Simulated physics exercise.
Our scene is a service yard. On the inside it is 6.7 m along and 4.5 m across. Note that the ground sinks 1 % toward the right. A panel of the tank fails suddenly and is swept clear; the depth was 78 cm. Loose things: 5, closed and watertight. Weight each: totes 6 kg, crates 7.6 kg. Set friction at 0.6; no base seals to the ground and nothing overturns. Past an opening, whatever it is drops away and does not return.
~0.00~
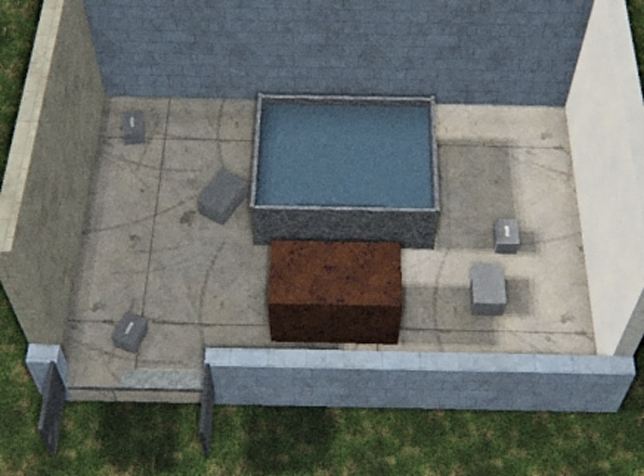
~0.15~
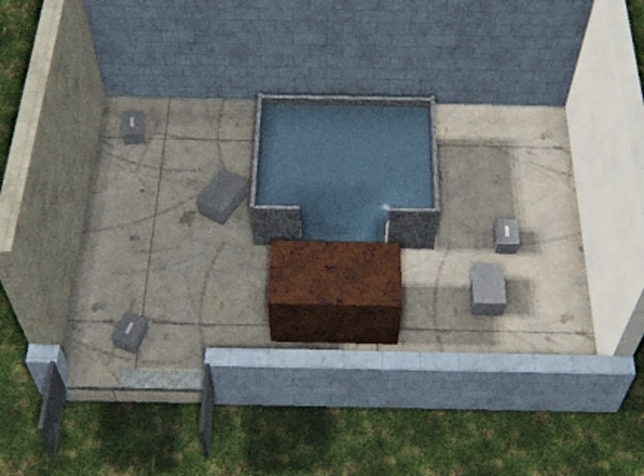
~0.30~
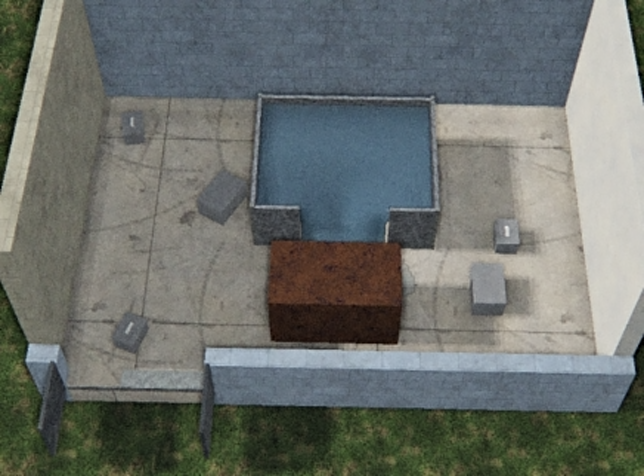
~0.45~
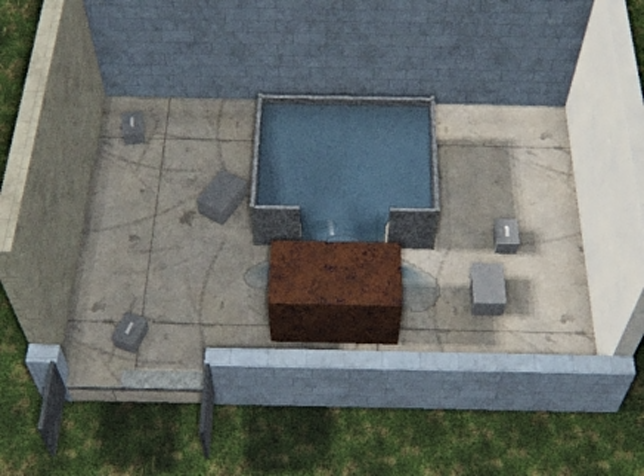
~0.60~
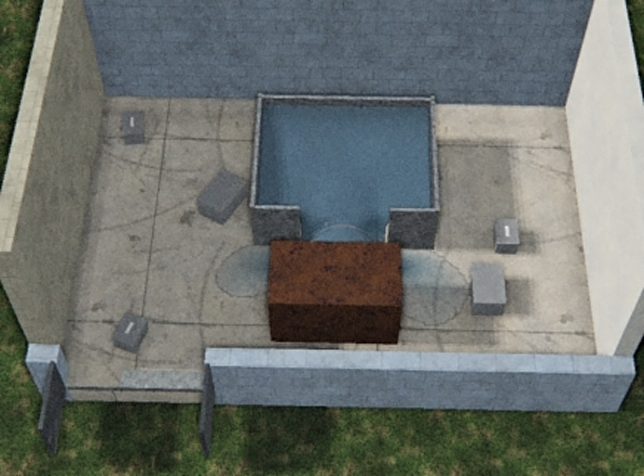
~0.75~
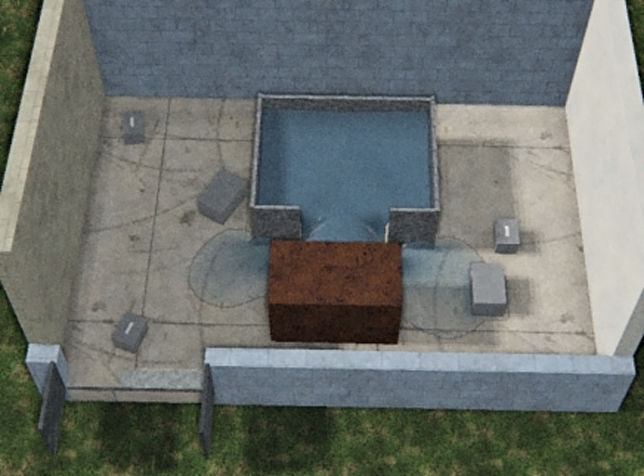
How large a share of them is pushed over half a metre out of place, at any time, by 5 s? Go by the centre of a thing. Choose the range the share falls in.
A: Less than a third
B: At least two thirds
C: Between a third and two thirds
B.
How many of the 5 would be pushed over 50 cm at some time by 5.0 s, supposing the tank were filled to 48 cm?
The answer would then be 2.
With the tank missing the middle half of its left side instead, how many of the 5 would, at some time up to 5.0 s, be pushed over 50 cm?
The count would be 3.
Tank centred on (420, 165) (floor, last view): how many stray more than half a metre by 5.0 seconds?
In that case the number is 4.
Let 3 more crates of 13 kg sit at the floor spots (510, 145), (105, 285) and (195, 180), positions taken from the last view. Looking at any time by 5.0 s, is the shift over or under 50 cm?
In turn: Past it, more, under.
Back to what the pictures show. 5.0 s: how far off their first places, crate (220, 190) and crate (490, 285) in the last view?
Shifts in order: 50 cm; 100 cm.
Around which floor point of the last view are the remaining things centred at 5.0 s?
The centre sits near (351, 191).
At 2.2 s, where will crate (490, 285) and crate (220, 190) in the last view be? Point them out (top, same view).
They end up about (586, 326) and (215, 164) in the last view.
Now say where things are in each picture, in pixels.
The first frame shows a crate at (489, 283), on the bottom; a tote at (507, 231) rests on the ground; 4.0 m2 under water; 0 of 5 have shifted.
The second frame shows a crate at (489, 283), on the bottom; a tote at (507, 231) rests on the ground; water covers 4.7 m2; 0 of 5 have shifted.
The third frame shows a crate at (489, 283), on the bottom; a tote at (507, 231), on the bottom; water covers 4.9 m2; 0 of 5 have shifted.
The fourth frame shows a crate at (489, 283) rests on the ground; a tote at (507, 231) rests on the ground; water covers 5.2 m2; 0 of 5 have shifted.
The fifth frame shows a crate at (489, 283) rests on the ground; a tote at (507, 231), on the bottom; water covers 6.1 m2; 0 of 5 have shifted.
The sixth frame shows a crate at (489, 283) rests on the ground; a tote at (507, 231) rests on the ground; 7.2 m2 under water; 0 of 5 have shifted.
After 1.1 s 0 of 5 are over 50 cm from their spots; 0 afloat.
After 2.2 s 2 of 5 are over 50 cm from their spots; 2 afloat.
After 3.5 s 5 of 5 are over 50 cm from their spots; 2 afloat.
After 5.0 s 5 of 5 are over 50 cm from their spots, and 5 have been at some point; 3 afloat.
